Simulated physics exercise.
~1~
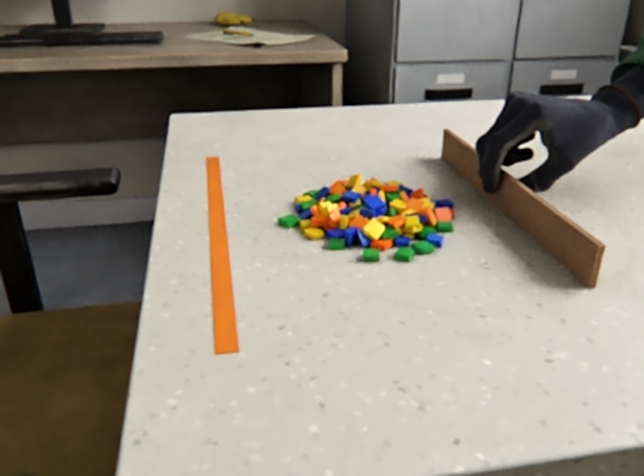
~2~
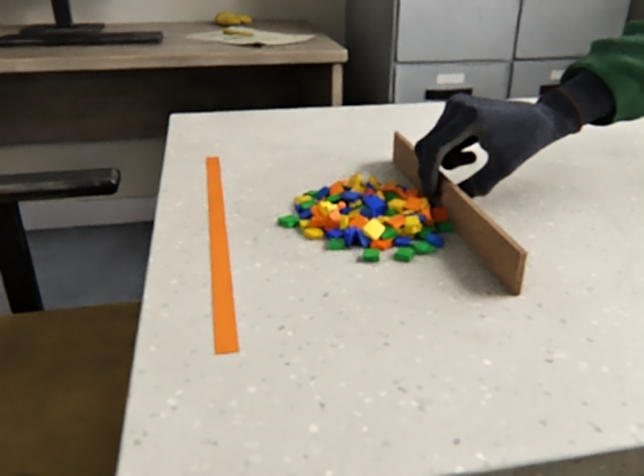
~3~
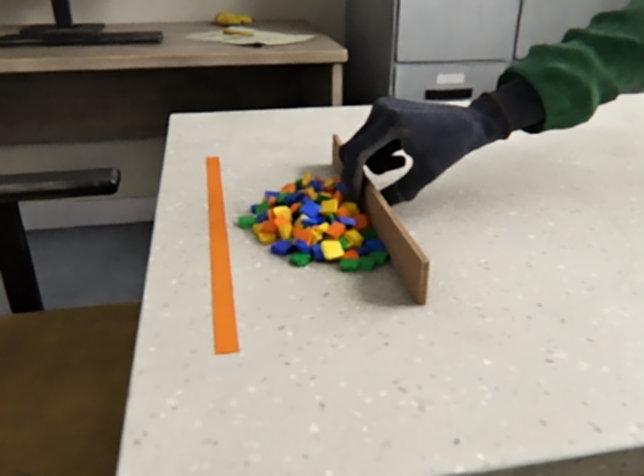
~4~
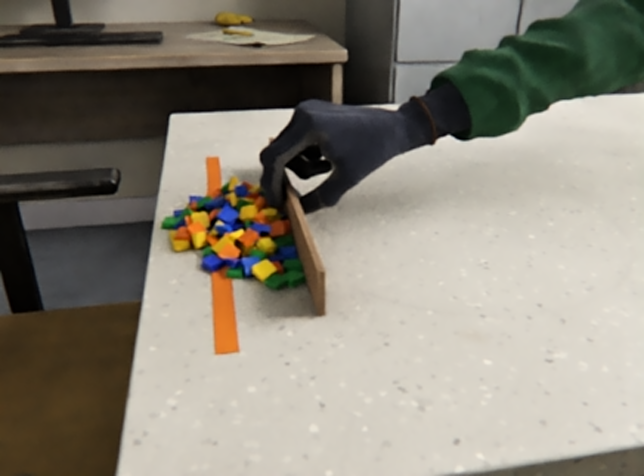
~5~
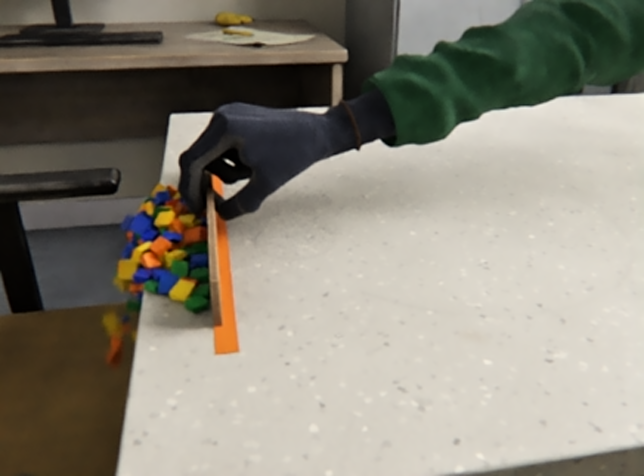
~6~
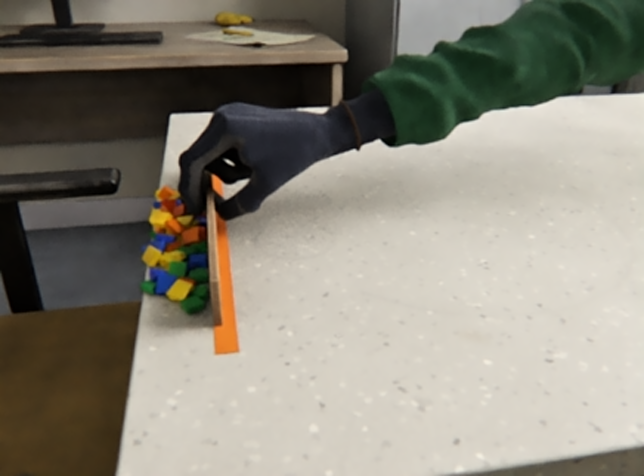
A gloved hand pushes colourful pieces left with a board, stopping at orange tape as some fall off.
